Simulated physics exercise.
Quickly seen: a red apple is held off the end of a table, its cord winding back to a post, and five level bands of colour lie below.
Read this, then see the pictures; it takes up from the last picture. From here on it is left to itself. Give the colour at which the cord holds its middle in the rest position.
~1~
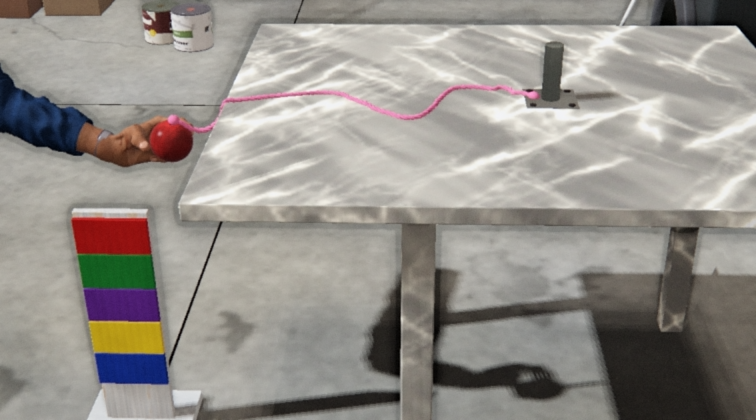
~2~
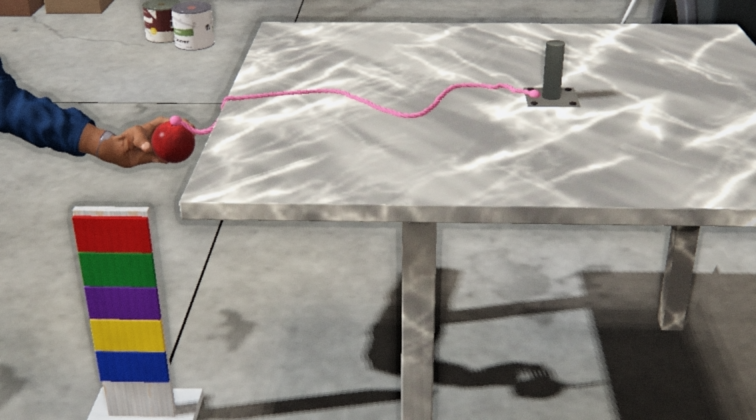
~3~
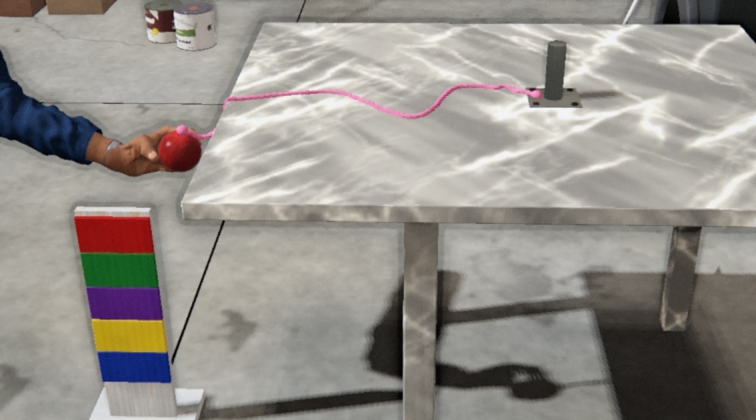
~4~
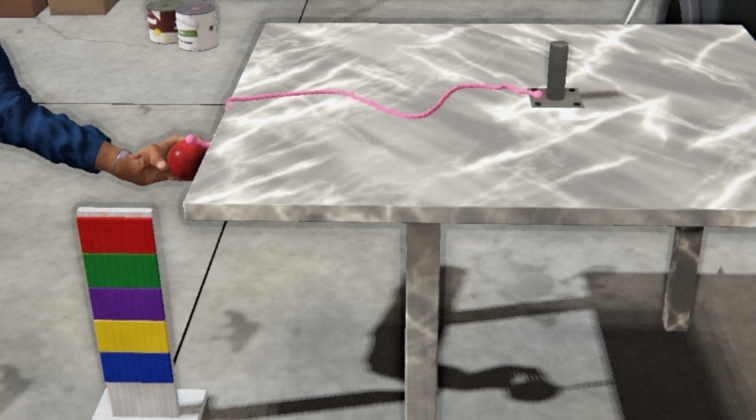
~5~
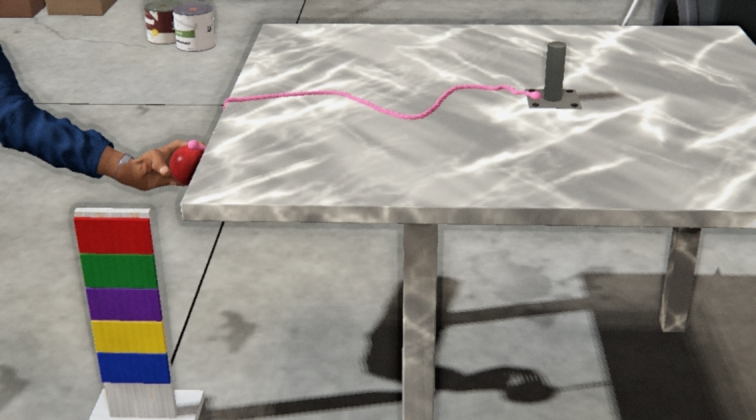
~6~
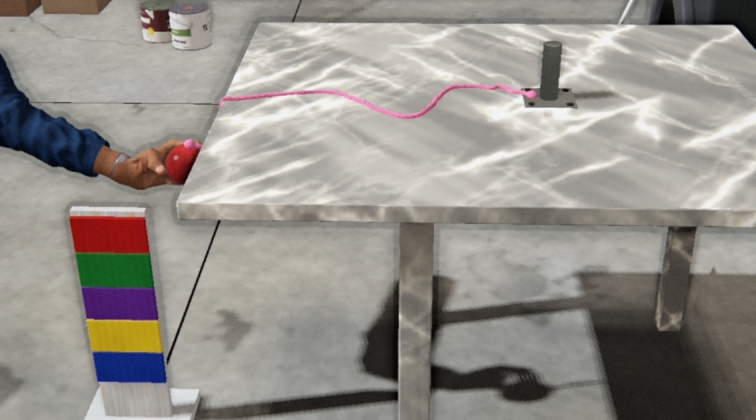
The cord holds it at green.
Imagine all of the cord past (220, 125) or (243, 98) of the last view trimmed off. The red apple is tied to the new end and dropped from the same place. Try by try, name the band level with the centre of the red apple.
Red; above them all.
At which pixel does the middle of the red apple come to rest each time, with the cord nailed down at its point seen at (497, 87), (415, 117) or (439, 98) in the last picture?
In that order: (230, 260), (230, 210) and (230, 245).
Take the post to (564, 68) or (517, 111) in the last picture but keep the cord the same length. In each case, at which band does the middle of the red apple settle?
Going case by case, it's red and then purple.
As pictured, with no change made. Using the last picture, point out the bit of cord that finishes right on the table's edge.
In the last picture it is at roughly (312, 92).
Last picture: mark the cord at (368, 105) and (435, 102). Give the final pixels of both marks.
The first settles around (293, 97), the second around (393, 97).
Soon after, apple near (240, 265); level with green.
Then, apple near (238, 259); level with green.
At rest, apple near (236, 264); level with green. The cord holds its middle at green.
